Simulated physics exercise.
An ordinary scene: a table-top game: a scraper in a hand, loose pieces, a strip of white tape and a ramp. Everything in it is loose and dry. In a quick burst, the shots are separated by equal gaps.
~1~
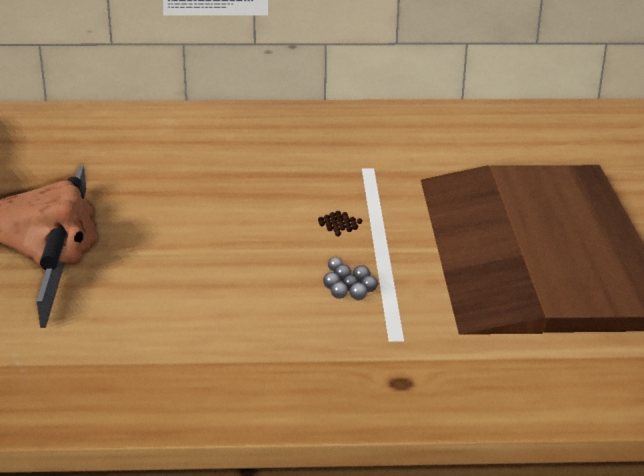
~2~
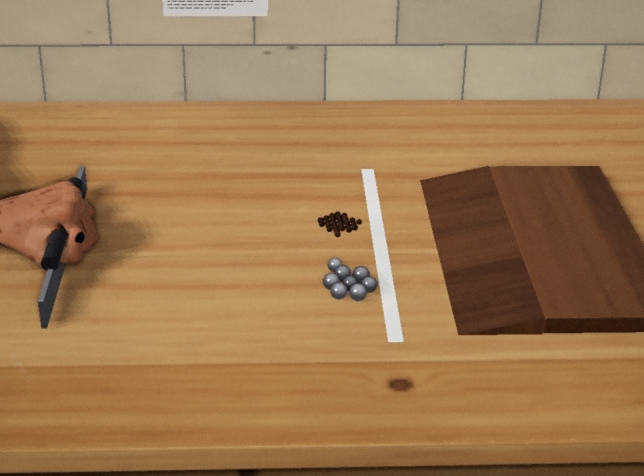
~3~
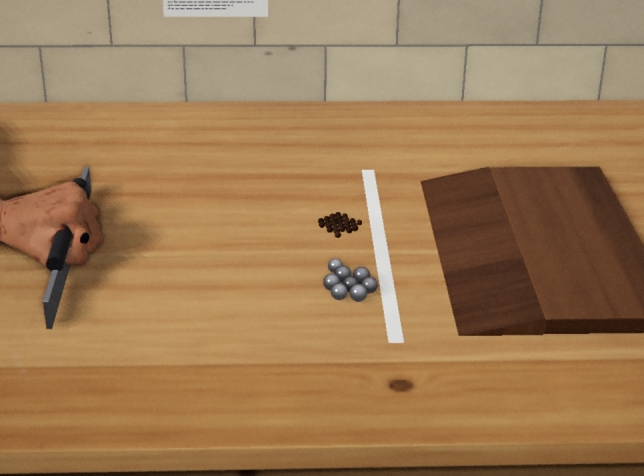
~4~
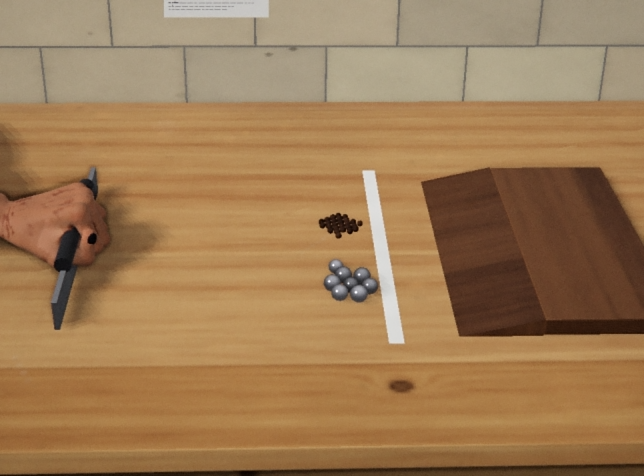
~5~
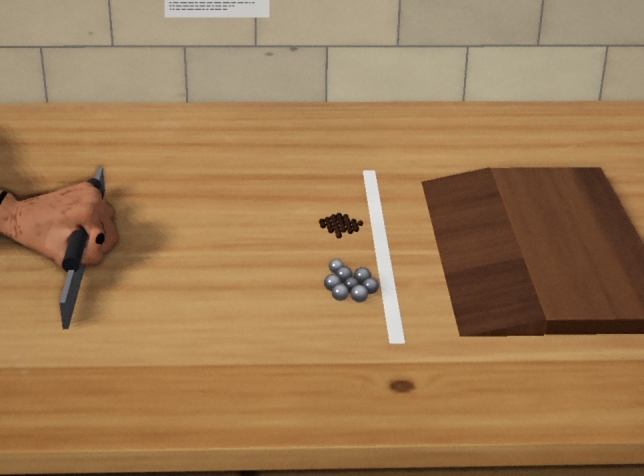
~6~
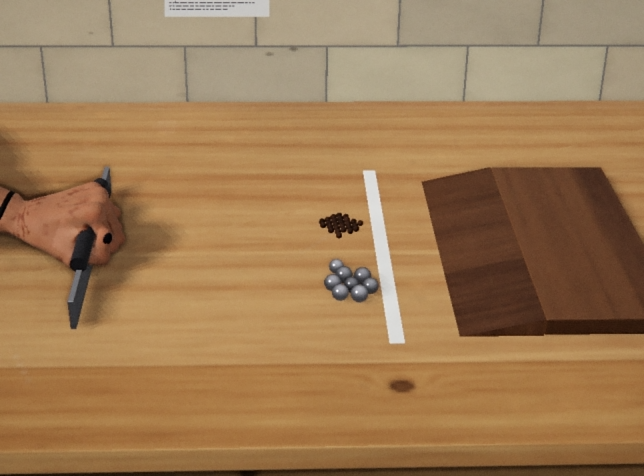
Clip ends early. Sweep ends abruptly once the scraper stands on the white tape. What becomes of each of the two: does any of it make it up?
Nearer lot: None of it makes it; farther lot: None of it makes it.
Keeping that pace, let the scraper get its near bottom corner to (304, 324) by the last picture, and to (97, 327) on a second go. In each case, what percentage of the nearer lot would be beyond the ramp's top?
Result: First case ~ 100 %, second case ~ 0 %.
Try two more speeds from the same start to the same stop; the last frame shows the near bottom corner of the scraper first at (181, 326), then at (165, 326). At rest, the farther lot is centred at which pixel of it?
Its middle ends up close to (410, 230) the first time, and close to (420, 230) the second time.
Then, 1.27 s later than the last frame, scraper still moving, near (244, 226); nearer lot every one short of the ramp; farther lot every one short of the ramp.
Then, 2.56 s later than the last frame, scraper stopped at the white tape; nearer lot every one short of the ramp; farther lot every one short of the ramp.
When it is over, scraper stopped at the white tape; nearer lot not one past the top, every one short of the ramp; farther lot not one past the top, every one short of the ramp.
